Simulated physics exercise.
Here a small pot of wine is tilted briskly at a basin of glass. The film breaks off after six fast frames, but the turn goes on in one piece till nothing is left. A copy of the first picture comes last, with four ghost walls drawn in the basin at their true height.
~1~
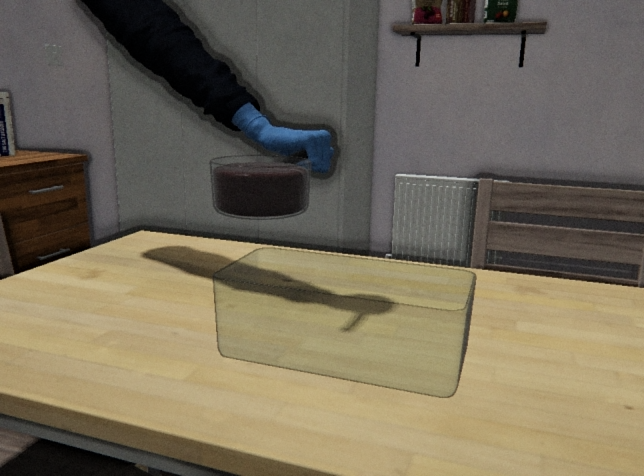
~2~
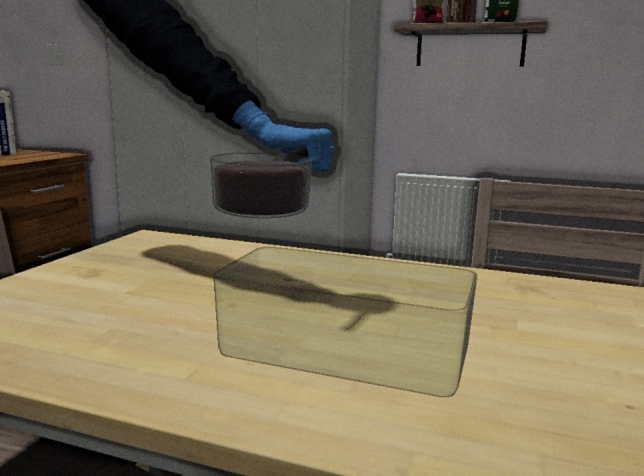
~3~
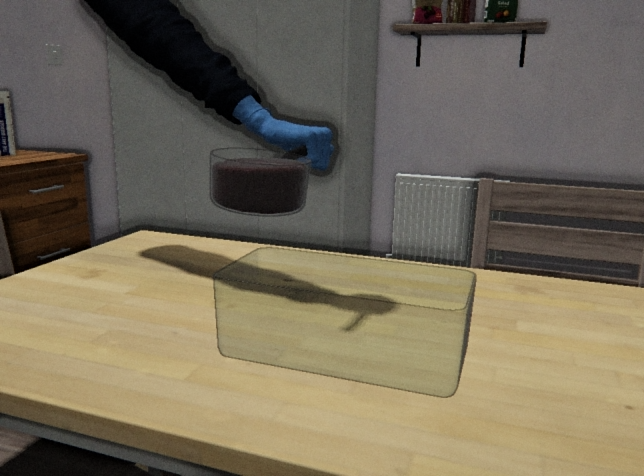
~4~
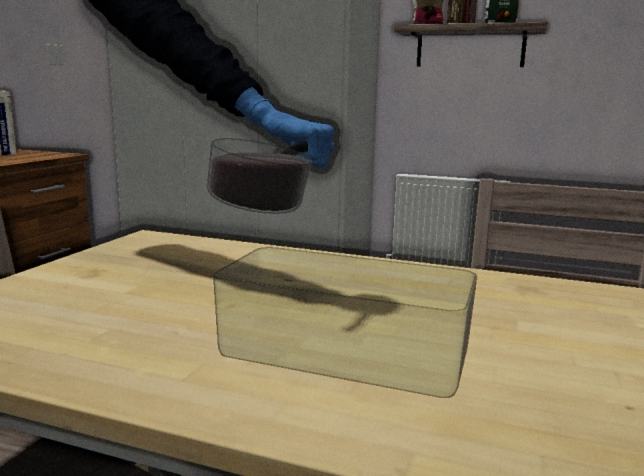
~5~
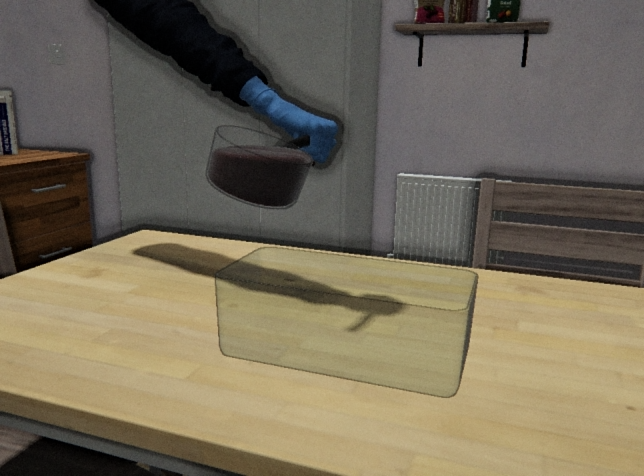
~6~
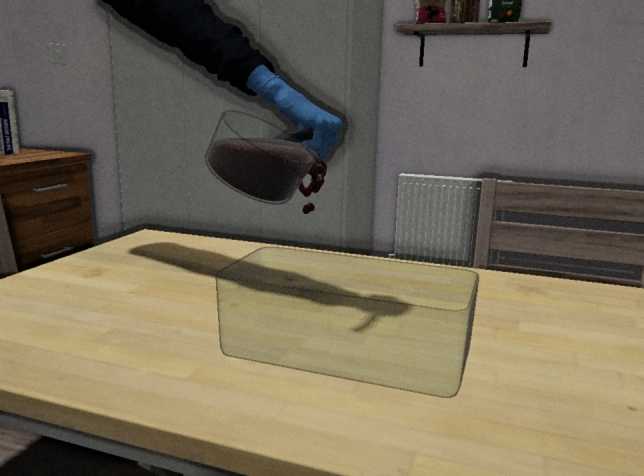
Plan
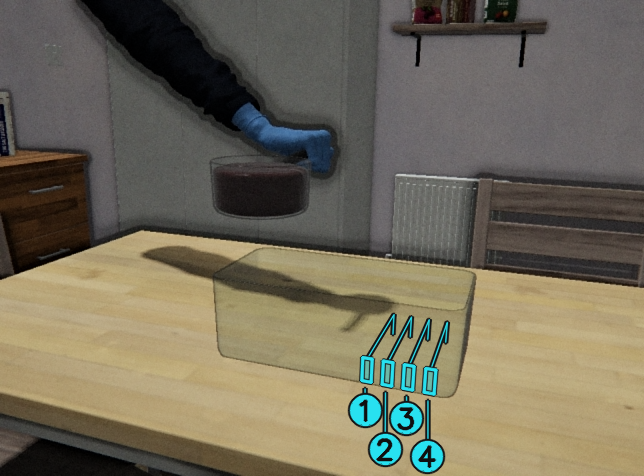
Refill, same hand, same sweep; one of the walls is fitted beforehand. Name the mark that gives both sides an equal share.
Go for 1.
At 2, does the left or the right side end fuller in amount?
The left side.
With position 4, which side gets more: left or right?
The left one.
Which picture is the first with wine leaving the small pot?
In picture 5.
On the marked copy, 1 at (365, 388); 2 at (385, 392); 3 at (406, 396); 4 at (427, 400).
For position 1, about 52 % ends left of the wall and 46 % right of it.
For position 2, about 84 % ends left of the wall and 15 % right of it.
For position 3, about 87 % ends left of the wall and 11 % right of it.
For position 4, about 85 % ends left of the wall and 13 % right of it.
